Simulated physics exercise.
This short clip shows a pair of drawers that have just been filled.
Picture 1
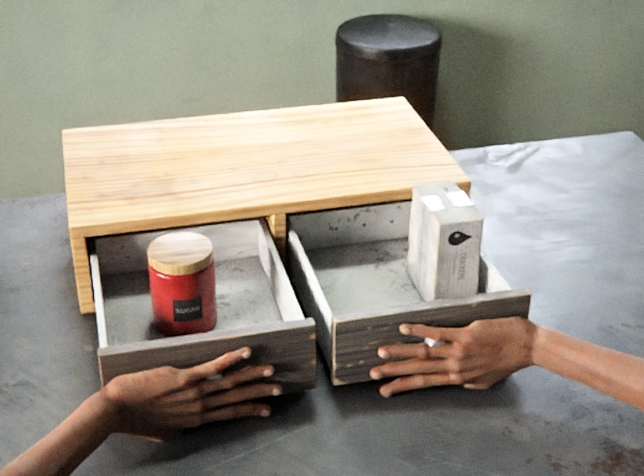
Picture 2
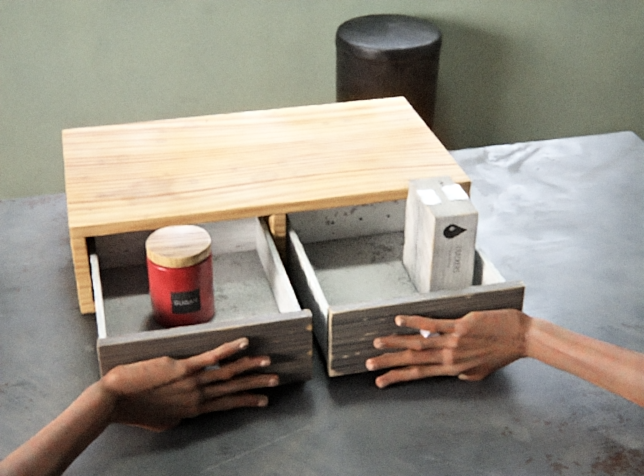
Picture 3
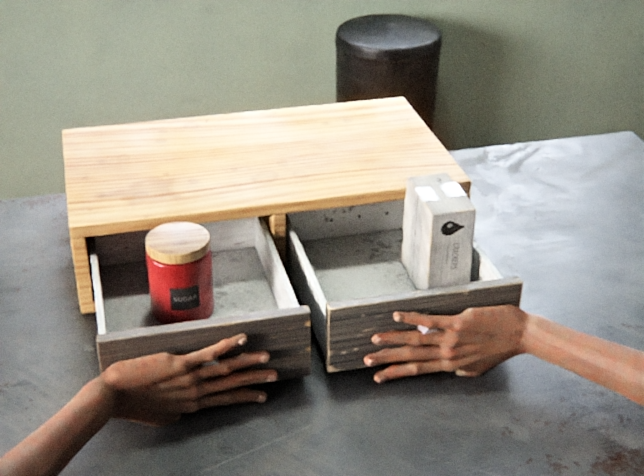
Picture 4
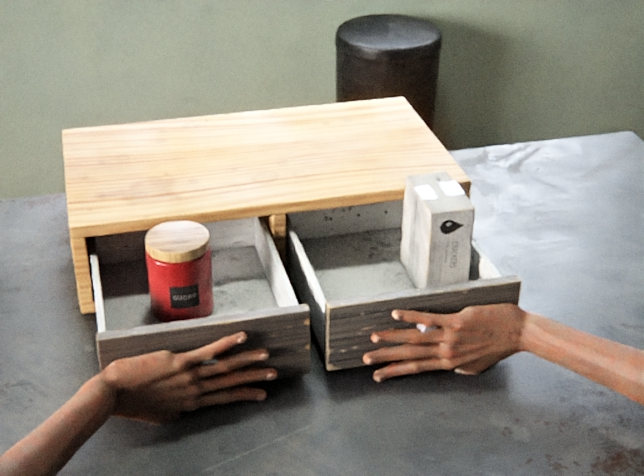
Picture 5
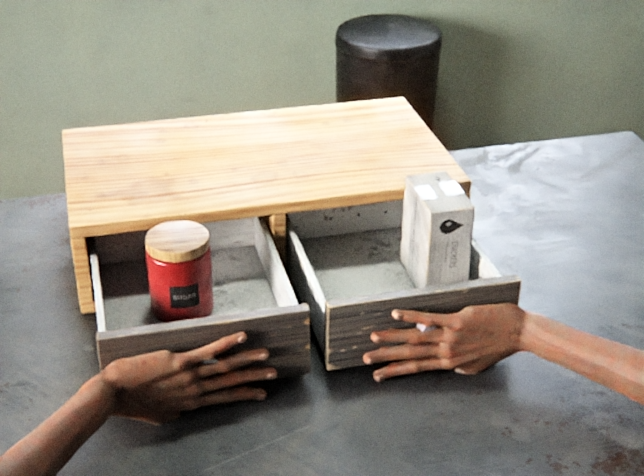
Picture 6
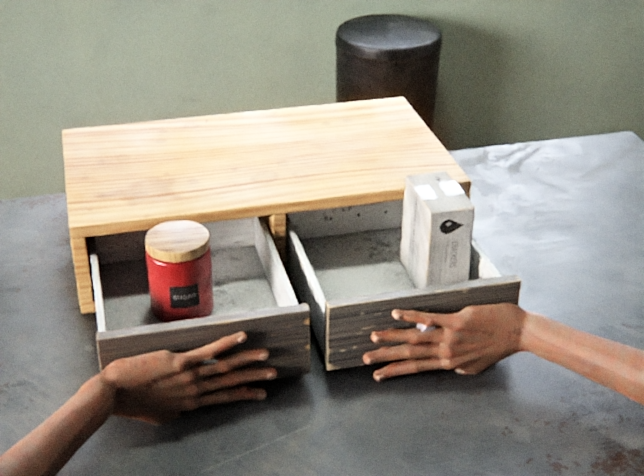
Two hands reach in from the lower left and lower right, fingers spread against the fronts of two open grey drawers, seen from slightly above on a dark grey tabletop. The light wooden chest holds a red jar with a wooden lid at left and a white box at right, with a black canister behind against a green wall. The hands and drawers shift very slightly at first, then stay nearly still, while the view stays fixed.
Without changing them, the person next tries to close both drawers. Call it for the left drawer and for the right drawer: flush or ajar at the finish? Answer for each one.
Left drawer: Ajar. Right drawer: Ajar.
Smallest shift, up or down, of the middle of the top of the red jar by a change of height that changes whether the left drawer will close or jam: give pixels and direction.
Shift: Approx. 16 px, direction down.
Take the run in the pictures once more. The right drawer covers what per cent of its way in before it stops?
About 45 per cent of the way in.
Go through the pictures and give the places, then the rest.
Left drawer (195, 305) wide open; right drawer (397, 277) wide open; white box (444, 247), in the first frame.
Right drawer (393, 270) wide open; red jar (181, 278), in the second frame.
Left drawer (192, 294) wide open; chest (259, 195), in the third frame.
Right drawer (390, 265) wide open; white box (436, 236), in the fourth frame.
Left drawer (191, 292) wide open; red jar (180, 273), in the fifth frame.
Left drawer (191, 292) wide open; right drawer (390, 265) wide open; chest (259, 195), in the sixth frame.
Then, 0.38 s past the last view, left drawer starting in; right drawer starting in.
Finally, the left drawer will not close; the right drawer will not close.
